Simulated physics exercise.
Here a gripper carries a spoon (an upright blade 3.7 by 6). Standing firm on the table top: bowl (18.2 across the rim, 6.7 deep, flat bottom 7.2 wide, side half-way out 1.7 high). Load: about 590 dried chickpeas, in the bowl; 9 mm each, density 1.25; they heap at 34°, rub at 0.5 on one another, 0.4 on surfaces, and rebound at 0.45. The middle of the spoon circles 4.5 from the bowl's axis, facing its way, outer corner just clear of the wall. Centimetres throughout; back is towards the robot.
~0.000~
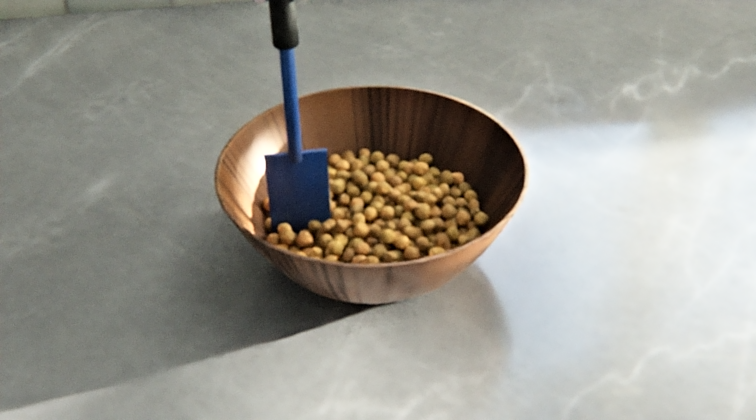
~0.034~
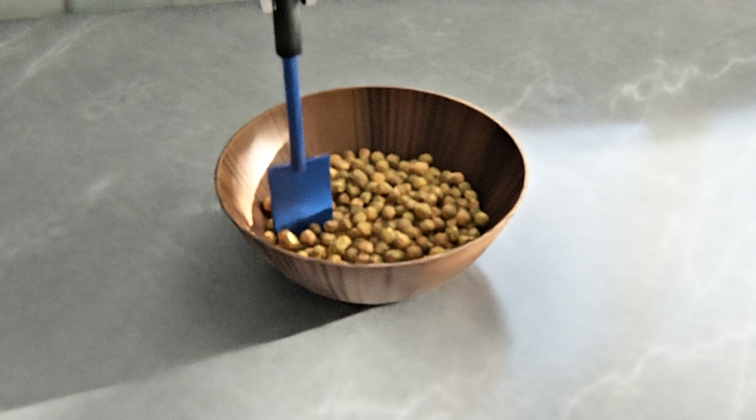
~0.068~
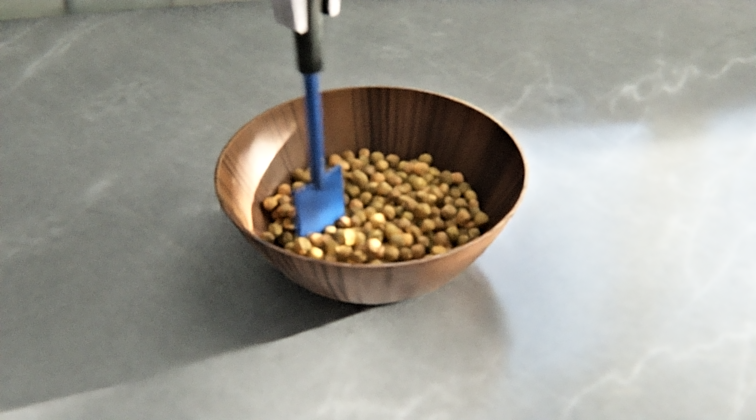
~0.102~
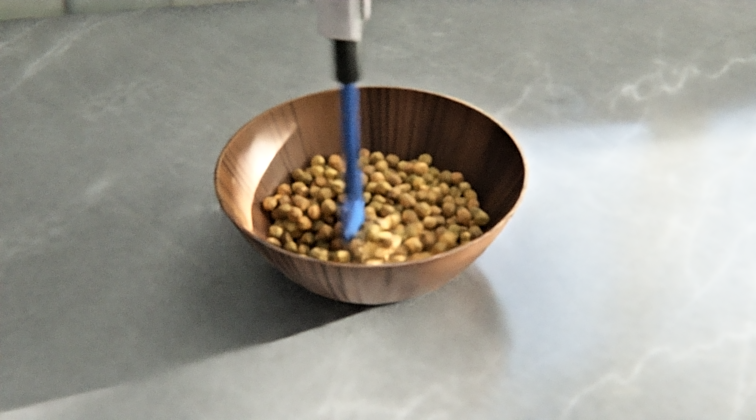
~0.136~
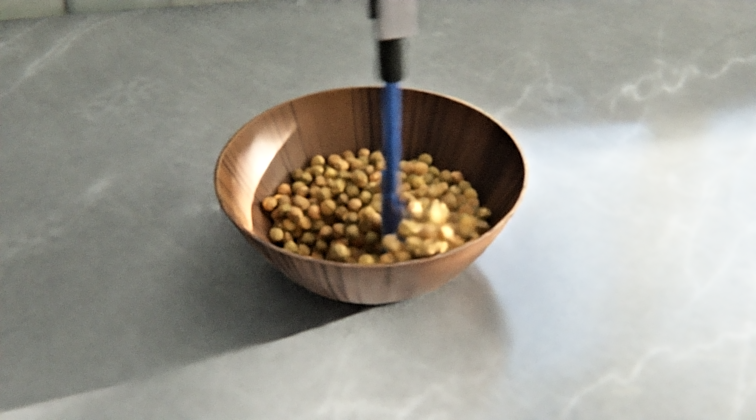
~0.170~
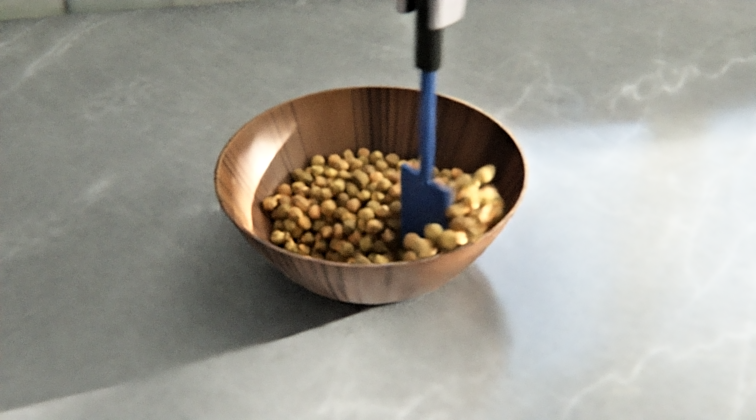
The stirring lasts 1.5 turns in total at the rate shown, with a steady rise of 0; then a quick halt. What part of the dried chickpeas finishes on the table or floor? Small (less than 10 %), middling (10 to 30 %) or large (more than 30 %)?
Answer: Middling; 10 to 30 % of the dried chickpeas finish on the table or floor.
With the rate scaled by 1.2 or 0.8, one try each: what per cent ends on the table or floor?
About 30 and 10 per cent.
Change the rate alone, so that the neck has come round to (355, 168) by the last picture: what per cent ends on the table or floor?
Some 5 per cent.
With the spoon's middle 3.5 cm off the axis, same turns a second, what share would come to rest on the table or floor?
In that case some 5 per cent.
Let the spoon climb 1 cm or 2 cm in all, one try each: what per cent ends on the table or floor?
Some 15 and 10 per cent.
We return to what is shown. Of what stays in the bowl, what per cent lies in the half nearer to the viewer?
Some 40 per cent.
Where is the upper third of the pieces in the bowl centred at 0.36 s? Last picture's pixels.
At about (324, 144).
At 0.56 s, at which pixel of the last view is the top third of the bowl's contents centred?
Around (389, 252).
By 0.36 s, 284° round, highest piece 9 above the table; 532 in the bowl, 18 on the table or floor, 39 in flight or on the tool.
By 0.56 s, 84° round, highest piece 9 above the table; 494 in the bowl, 79 on the table or floor, 16 in flight or on the tool.
By 0.85 s, 180° round, highest piece 7 above the table; 470 in the bowl, 119 on the table or floor.
By 1.55 s, 180° round, highest piece 6 above the table; 470 in the bowl, 119 on the table or floor.
Final count, 470 in the bowl, 119 on the table or floor. That is 20 % on the table or floor.
